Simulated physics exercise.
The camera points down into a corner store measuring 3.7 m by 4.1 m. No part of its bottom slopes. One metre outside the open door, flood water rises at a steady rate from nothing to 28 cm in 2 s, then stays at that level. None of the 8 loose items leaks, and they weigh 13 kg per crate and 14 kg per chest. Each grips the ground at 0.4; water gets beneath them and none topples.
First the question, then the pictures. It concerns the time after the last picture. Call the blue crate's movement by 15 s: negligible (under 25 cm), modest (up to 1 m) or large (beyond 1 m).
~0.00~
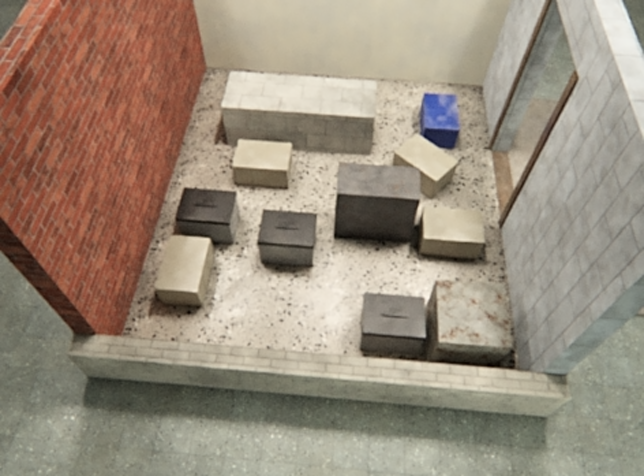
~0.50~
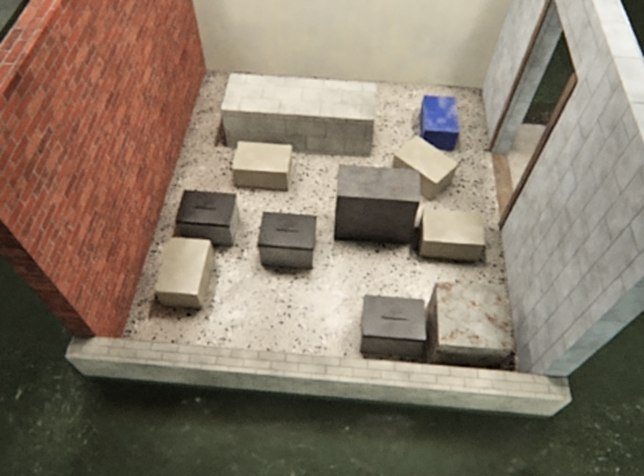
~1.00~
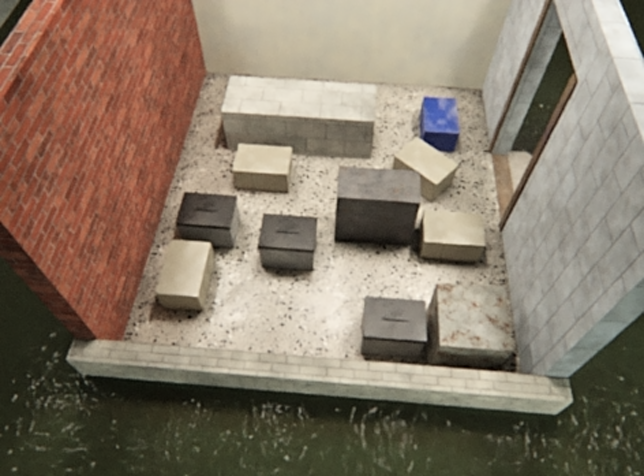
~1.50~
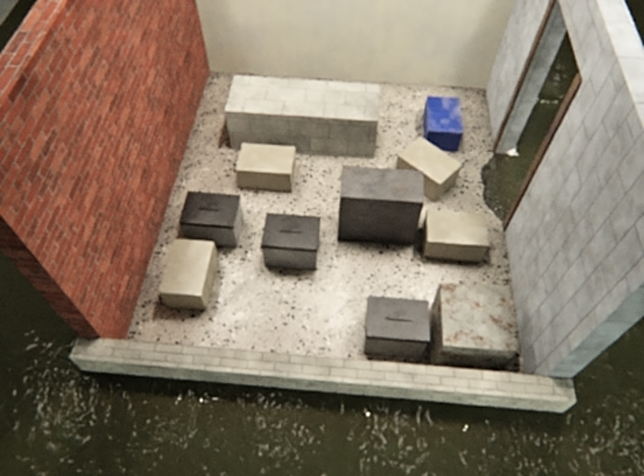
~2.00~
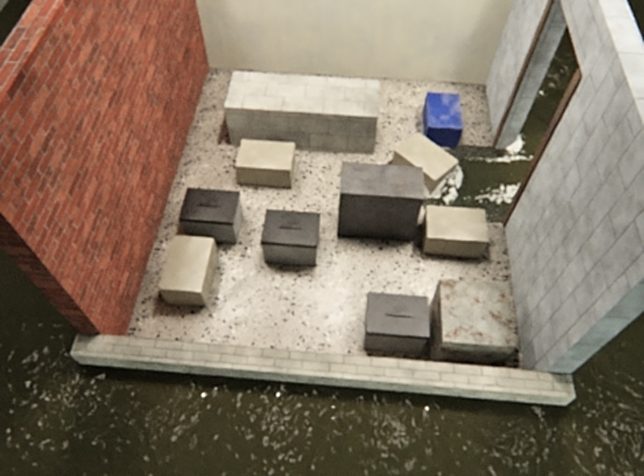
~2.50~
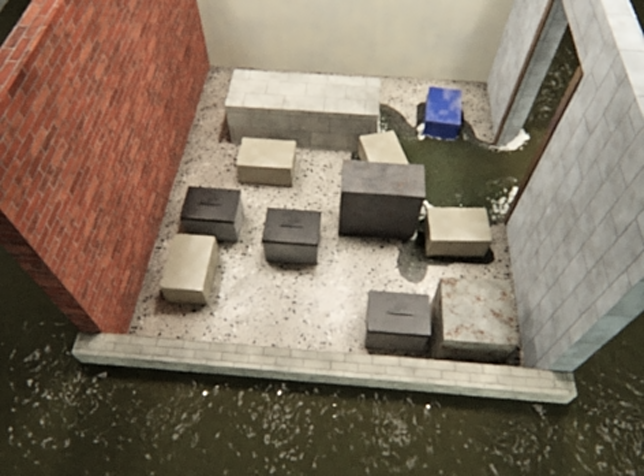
Modest.
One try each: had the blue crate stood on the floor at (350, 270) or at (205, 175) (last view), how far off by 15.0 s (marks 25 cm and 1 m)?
In that order: It goes a long way; it goes a long way.
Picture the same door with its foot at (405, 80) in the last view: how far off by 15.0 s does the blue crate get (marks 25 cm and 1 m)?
You'd see the blue crate wander off a long way.
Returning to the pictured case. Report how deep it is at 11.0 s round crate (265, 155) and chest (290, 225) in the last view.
First roughly 19 cm, second roughly 14 cm.
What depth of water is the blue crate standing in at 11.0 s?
Roughly 15 cm deep.
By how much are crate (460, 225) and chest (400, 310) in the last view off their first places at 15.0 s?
20 cm, 100 cm.
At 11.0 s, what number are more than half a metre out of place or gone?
I count 5 of them.
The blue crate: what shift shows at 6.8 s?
Some 10 cm from the start.
After 3.5 s the blue crate is near (424, 70), 0.7 m from its start, aground; 0 afloat.
After 6.8 s the blue crate is near (457, 106), 0.1 m from its start, afloat; 5 afloat.
After 11.0 s the blue crate is near (405, 112), 0.5 m from its start, afloat; 8 afloat.
After 15.0 s the blue crate is near (405, 110), 0.5 m from its start, afloat; 8 afloat.
